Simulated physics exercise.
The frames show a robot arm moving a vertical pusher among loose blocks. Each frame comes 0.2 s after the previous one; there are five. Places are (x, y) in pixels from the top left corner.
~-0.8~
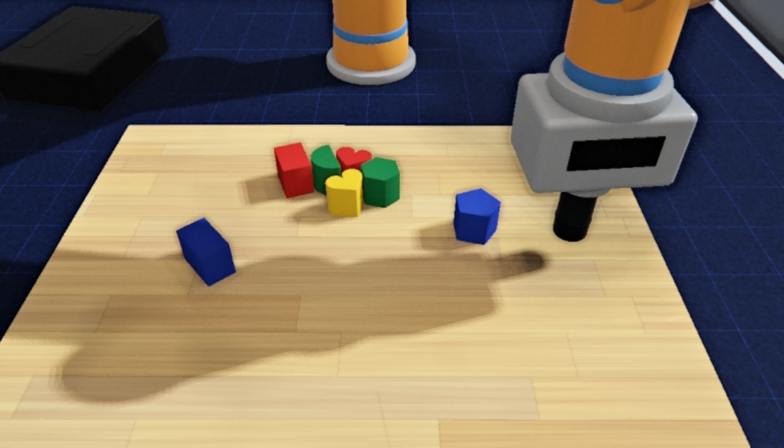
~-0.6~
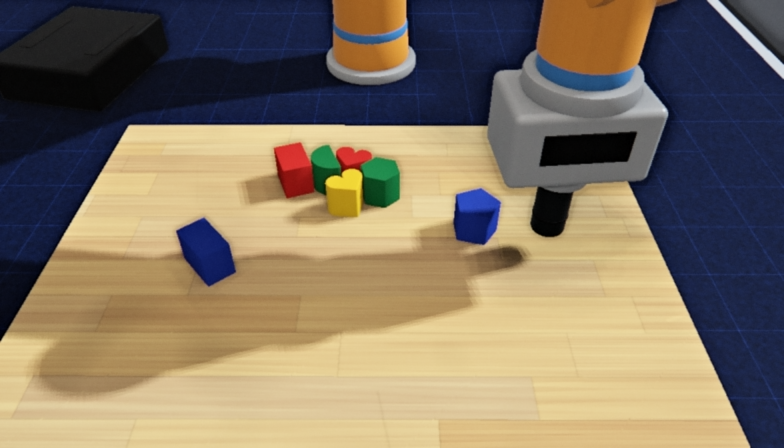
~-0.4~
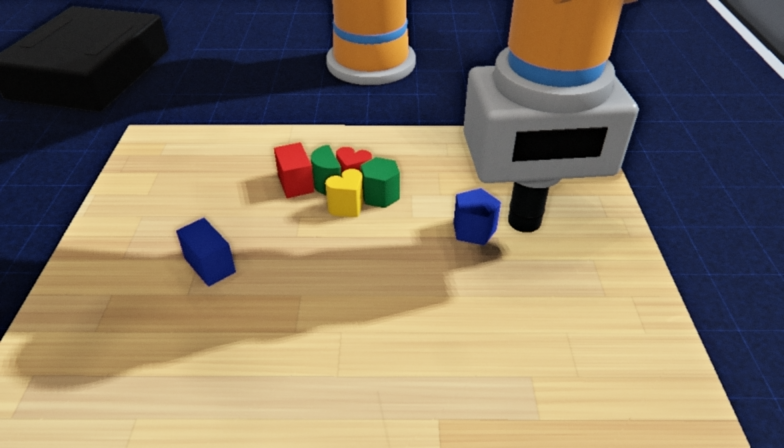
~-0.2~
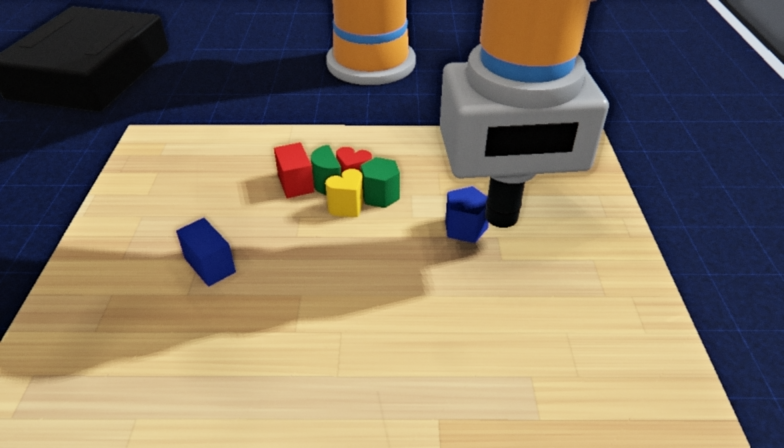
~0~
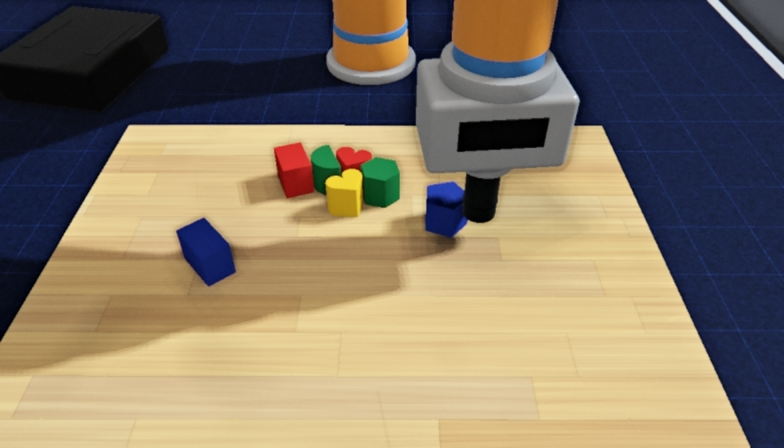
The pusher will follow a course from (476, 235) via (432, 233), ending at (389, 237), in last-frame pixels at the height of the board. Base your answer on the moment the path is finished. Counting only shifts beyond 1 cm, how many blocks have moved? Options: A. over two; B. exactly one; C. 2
B
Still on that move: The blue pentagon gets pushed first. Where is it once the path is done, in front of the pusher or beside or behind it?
The block lies off to the side or behind.
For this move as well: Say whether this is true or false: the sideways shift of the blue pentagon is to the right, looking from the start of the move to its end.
True
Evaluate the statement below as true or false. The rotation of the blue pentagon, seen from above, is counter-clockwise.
My answer: False.
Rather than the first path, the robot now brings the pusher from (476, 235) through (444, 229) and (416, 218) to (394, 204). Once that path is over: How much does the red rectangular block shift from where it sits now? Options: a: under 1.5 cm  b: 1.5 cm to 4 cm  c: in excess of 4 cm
a - under 1.5 cm.
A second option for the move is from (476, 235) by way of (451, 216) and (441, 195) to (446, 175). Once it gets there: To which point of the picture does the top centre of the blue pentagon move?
It comes to (410, 178).
What follows on the original path. Halfway along, pusher (432, 212); blue pentagon (409, 186), turned 30° clockwise.
At the end, pusher (389, 216); yellow heart block still; green six-sided block (378, 166); blue pentagon (403, 184), turned 40° clockwise.
